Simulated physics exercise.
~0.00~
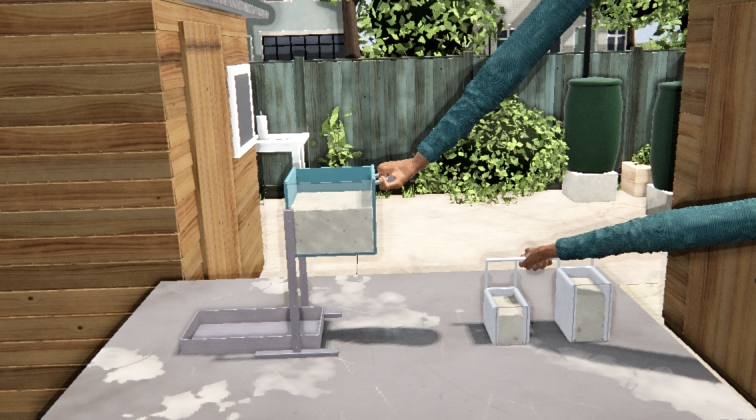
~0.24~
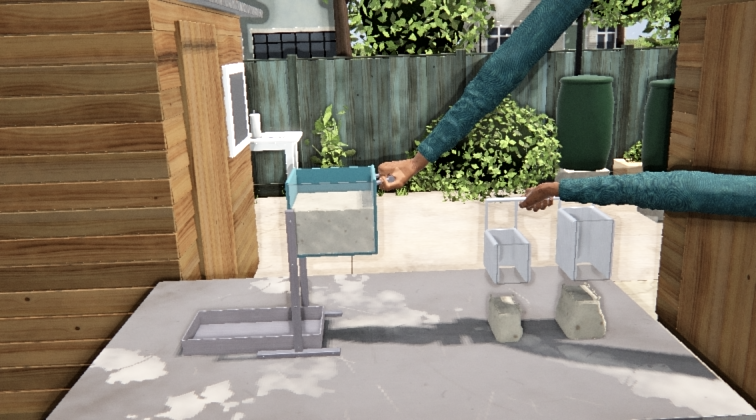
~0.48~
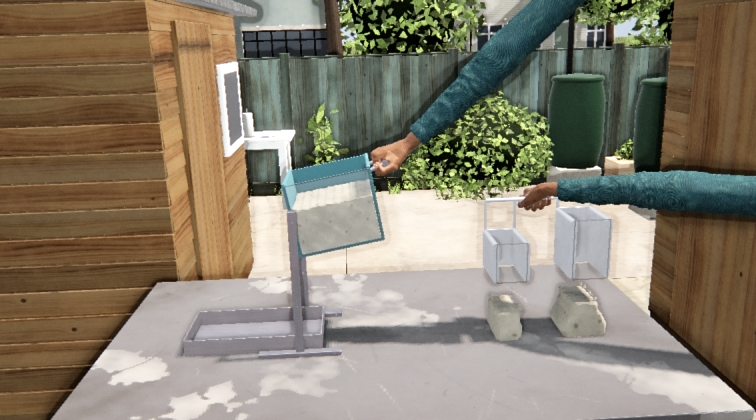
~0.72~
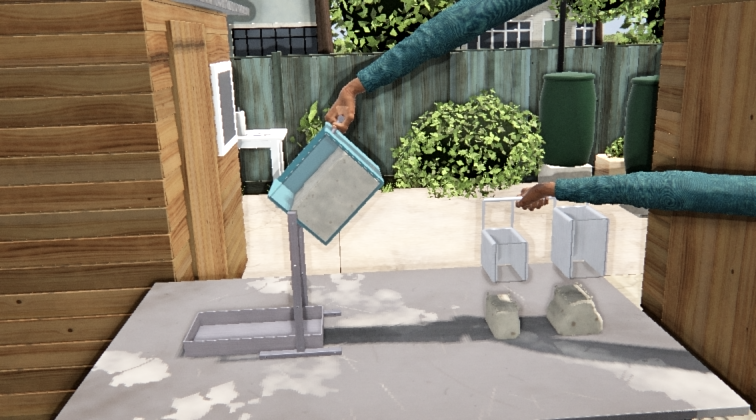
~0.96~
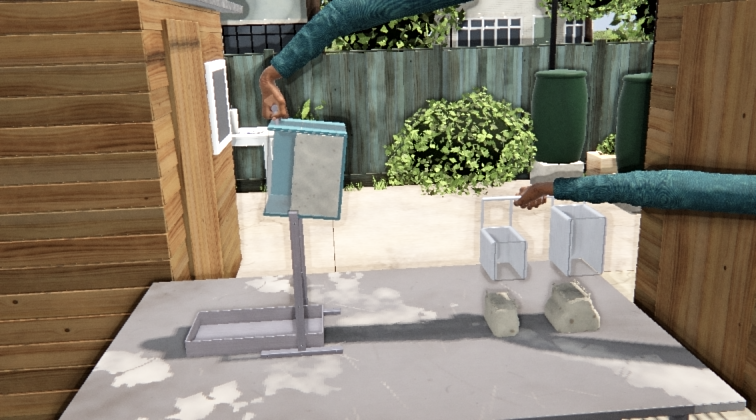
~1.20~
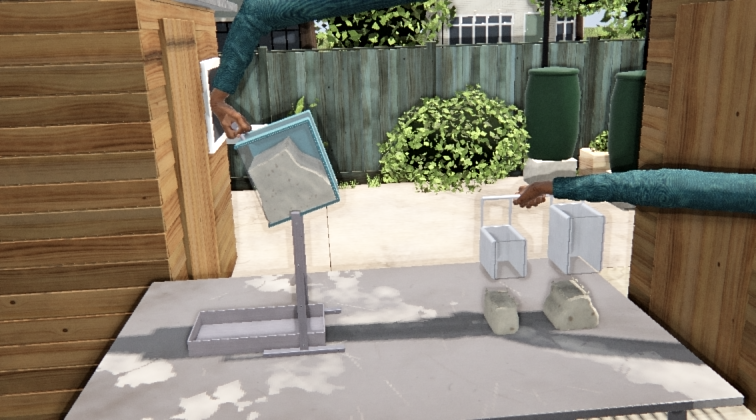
A hand lifted two clear moulds off a pair of small grey blocks on the right, then another hand swung a blue-edged tub of wet mortar over to the left on its stand.
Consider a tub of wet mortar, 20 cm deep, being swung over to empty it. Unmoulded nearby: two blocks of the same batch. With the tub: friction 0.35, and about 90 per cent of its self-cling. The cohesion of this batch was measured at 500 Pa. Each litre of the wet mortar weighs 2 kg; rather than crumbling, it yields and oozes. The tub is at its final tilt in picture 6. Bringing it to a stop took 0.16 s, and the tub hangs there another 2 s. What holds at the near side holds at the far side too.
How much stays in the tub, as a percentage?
34 %.
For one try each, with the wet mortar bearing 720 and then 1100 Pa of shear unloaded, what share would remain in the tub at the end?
First try roughly 35 per cent, second try roughly 45 per cent.
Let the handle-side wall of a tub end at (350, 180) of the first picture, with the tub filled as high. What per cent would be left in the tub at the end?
About 50 % stays in the tub.
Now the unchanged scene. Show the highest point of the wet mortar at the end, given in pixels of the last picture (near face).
On the near face, the top ends up close to (323, 187).
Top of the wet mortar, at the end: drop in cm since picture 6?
11 cm.
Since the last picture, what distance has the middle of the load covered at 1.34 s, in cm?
Shift: Some 10 cm.
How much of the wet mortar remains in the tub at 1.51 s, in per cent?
It's something like 35 % of the original load.
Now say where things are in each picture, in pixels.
In the first picture, handle-side rim at (372, 181), tilt 0 degrees; top of the wet mortar at (350, 208); blocks stand 9.6 cm, 15 cm (left to right).
In the second picture, handle-side rim at (373, 181), tilt 0 degrees; top of the wet mortar at (351, 208); blocks stand 9.5 cm, 12 cm (left to right).
In the third picture, handle-side rim at (367, 168), tilt 10 degrees; top of the wet mortar at (367, 196); blocks stand 9.5 cm, 12 cm (left to right).
In the fourth picture, handle-side rim at (325, 134), tilt 46 degrees; top of the wet mortar at (343, 156); blocks stand 9.5 cm, 11 cm (left to right).
In the fifth picture, handle-side rim at (268, 131), tilt 83 degrees; top of the wet mortar at (301, 135); blocks stand 9.5 cm, 11 cm (left to right).
In the sixth picture, handle-side rim at (236, 149), tilt 108 degrees; top of the wet mortar at (283, 150); blocks stand 9.5 cm, 11 cm (left to right).
After 1.34 s, the tub is at 108 degrees and holds 52 %.
After 1.51 s, the tub is at 108 degrees and holds 37 %.
After 1.68 s, the tub is at 108 degrees and holds 36 %.
After 1.85 s, the tub is at 108 degrees and holds 36 %.
After 3.20 s, at the end, the tub is at 108 degrees and holds 34 %.
